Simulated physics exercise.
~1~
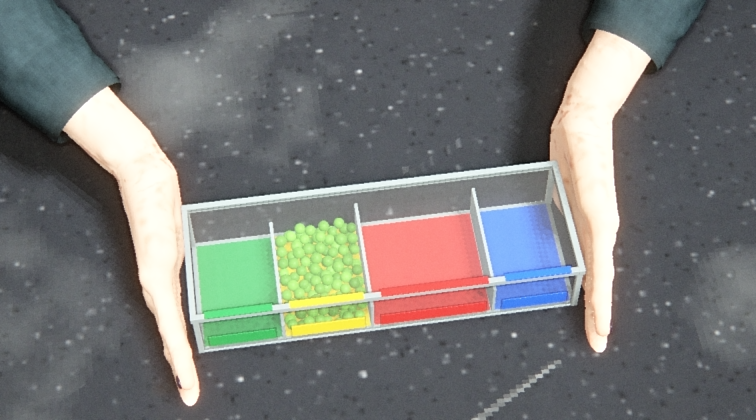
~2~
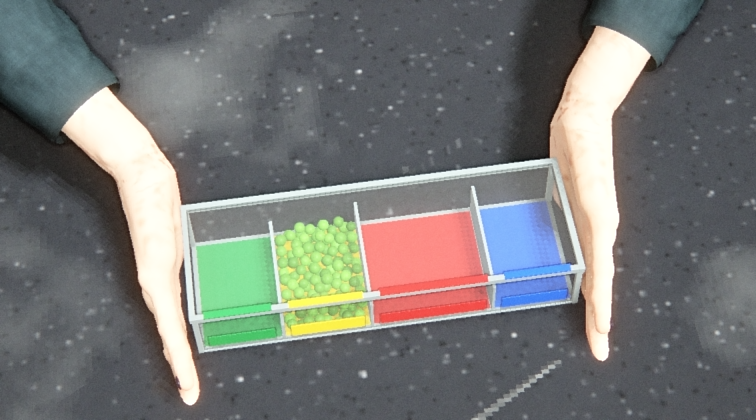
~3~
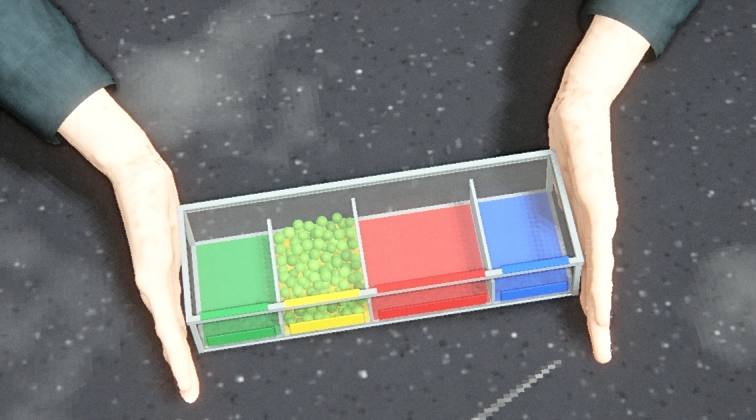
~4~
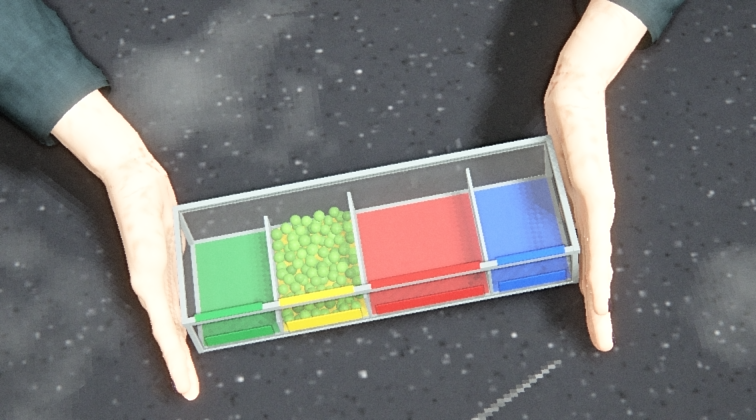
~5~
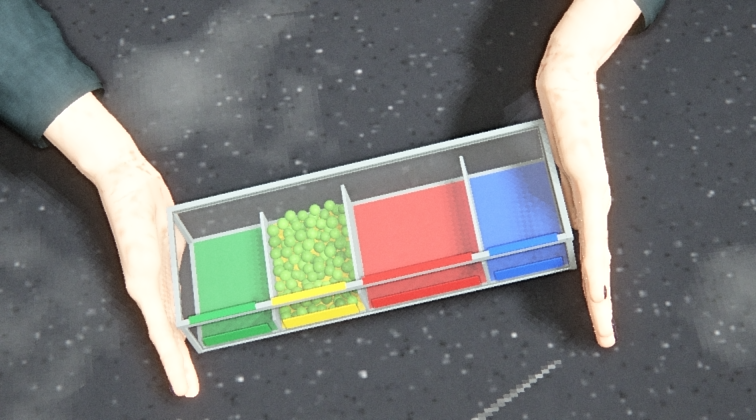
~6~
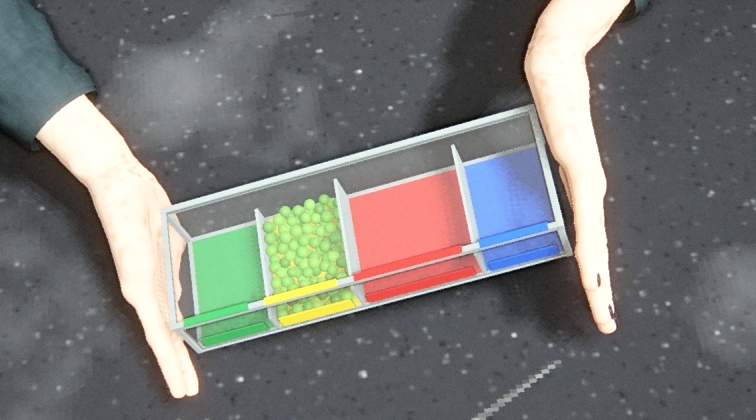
On a dark speckled surface, two hands tilting a clear divided box of green balls, its right end rising gradually.
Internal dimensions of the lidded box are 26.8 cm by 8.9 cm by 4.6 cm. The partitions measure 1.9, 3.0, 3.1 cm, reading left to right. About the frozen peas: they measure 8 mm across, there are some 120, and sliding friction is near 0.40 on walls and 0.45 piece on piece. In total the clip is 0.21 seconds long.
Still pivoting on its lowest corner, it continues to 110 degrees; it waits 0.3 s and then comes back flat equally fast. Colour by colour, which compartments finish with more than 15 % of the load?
Red: No, blue: No, green: Yes, yellow: No.
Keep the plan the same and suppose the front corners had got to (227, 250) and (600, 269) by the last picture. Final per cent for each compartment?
In the end red holds 5 %, blue holds 25 %, green holds 0 % and yellow holds 70 %.
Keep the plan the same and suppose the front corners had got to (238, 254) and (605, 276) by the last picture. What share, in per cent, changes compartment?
Estimate: Near 30 %.
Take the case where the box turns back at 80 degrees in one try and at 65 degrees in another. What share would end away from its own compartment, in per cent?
Some 55 and some 30 per cent, respectively.
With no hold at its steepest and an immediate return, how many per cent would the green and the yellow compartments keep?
Final amounts, green 100% and yellow 0%.
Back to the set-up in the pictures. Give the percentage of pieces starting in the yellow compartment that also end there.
Some 0 percent.
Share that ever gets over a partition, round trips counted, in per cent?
The share is close to 100 percent.
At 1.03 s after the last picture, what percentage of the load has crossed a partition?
Some 95 per cent.
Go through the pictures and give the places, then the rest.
The first frame shows box tilt 0 degrees, front corners at (196, 317) and (578, 269); yellow 100 %.
The second frame shows box tilt 1 degrees, front corners at (195, 317) and (578, 266).
The third frame shows box tilt 3 degrees, front corners at (192, 318) and (576, 259), lowest corner left front.
The fourth frame shows box tilt 7 degrees, front corners at (188, 320) and (573, 247), lowest corner left front.
The fifth frame shows box tilt 12 degrees, front corners at (182, 322) and (566, 235), lowest corner left front.
The sixth frame shows box tilt 16 degrees, front corners at (177, 325) and (557, 223), lowest corner left front; yellow 100 %.
Then, 1.03 s after the last picture, tilt 110 degrees; green 95 %, yellow 5 %.
Then, 1.73 s after the last picture, tilt 57 degrees; green 100 %.
Then, 2.45 s after the last picture, tilt 0 degrees; green 100 %.
In the end, red 0 %, blue 0 %, green 100 %, yellow 0 %.
